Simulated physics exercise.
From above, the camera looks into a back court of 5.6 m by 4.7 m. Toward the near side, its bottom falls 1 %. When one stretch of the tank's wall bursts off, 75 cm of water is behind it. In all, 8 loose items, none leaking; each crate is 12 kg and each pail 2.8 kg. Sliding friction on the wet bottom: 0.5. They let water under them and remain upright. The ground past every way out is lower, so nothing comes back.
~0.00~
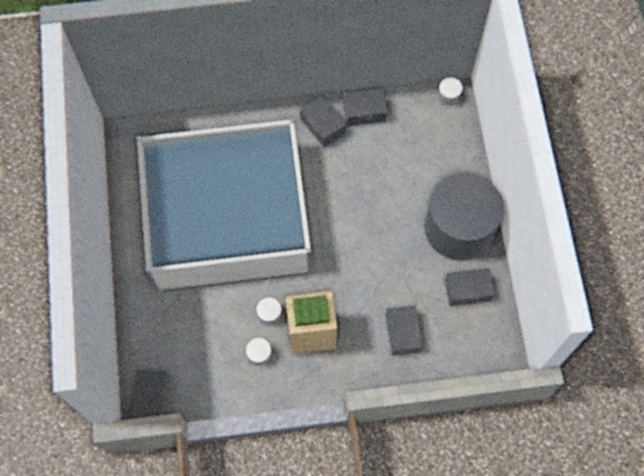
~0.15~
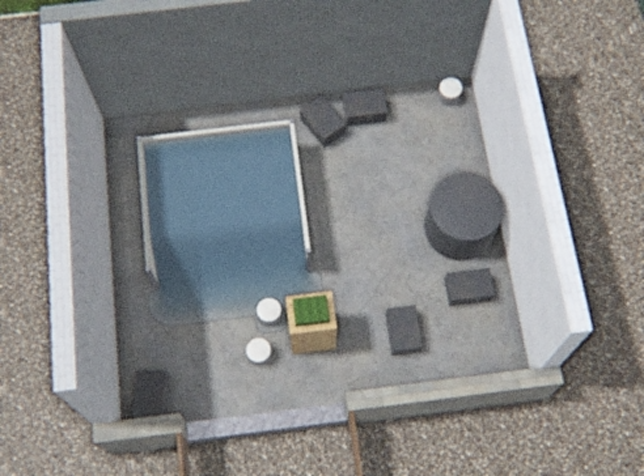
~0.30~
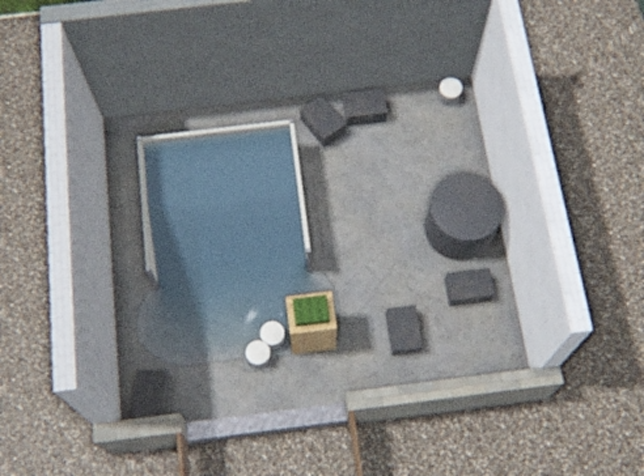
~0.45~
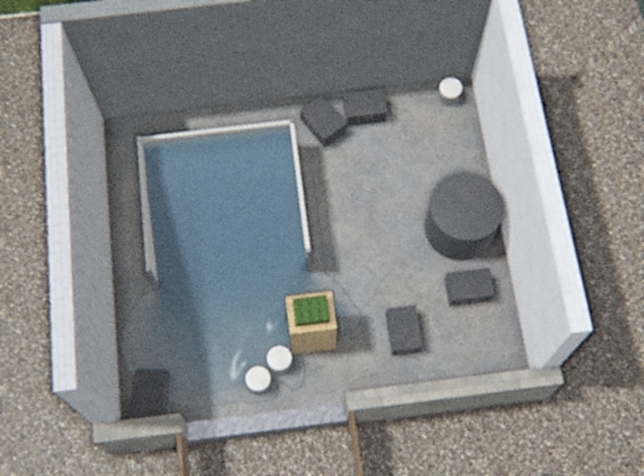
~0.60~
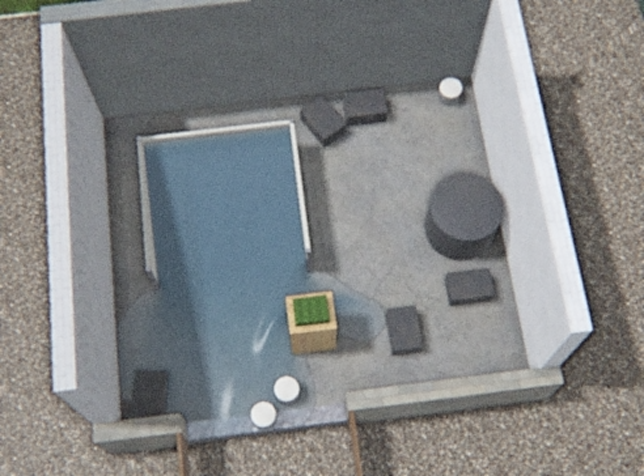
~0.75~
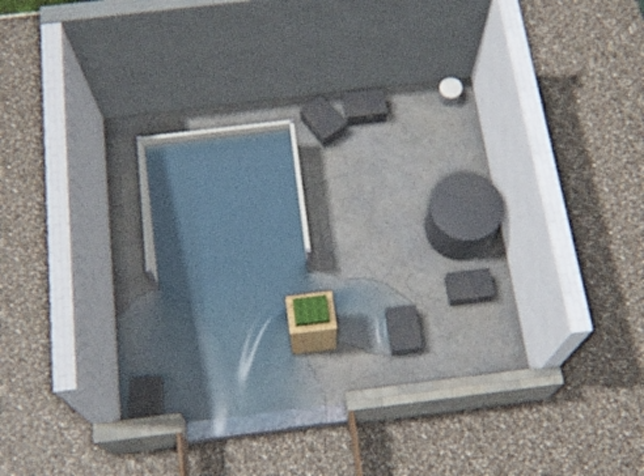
Water spreads from a tank across a walled court, carrying two white pails out of view.
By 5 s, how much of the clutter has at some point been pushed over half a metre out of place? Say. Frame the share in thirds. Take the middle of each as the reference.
My guess is it is going to land in the middle band.
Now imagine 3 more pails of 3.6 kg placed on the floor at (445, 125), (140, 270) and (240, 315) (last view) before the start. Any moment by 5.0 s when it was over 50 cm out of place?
In order: Within it, beyond it, beyond it.
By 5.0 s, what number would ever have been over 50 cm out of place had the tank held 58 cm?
Count under that change: 4.
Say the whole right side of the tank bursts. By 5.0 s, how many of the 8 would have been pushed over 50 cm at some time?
The answer then is 6.
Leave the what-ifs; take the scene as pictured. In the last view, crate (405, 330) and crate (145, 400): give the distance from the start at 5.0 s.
In turn: 50 cm, washed out.
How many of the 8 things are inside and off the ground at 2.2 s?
The count is 3.
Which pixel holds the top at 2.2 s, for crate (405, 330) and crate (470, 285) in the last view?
Around (505, 348) and (496, 279).
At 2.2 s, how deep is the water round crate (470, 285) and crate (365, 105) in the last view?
Depths: Near 7 cm, then near 0 cm.
After 1.1 s 2 of 8 are over 50 cm from their spots; 1 afloat.
After 2.2 s 3 of 8 are over 50 cm from their spots; 3 afloat.
After 3.5 s 4 of 8 are over 50 cm from their spots; 3 afloat.
After 5.0 s 3 of 8 are over 50 cm from their spots, and 4 have been at some point; 3 afloat.
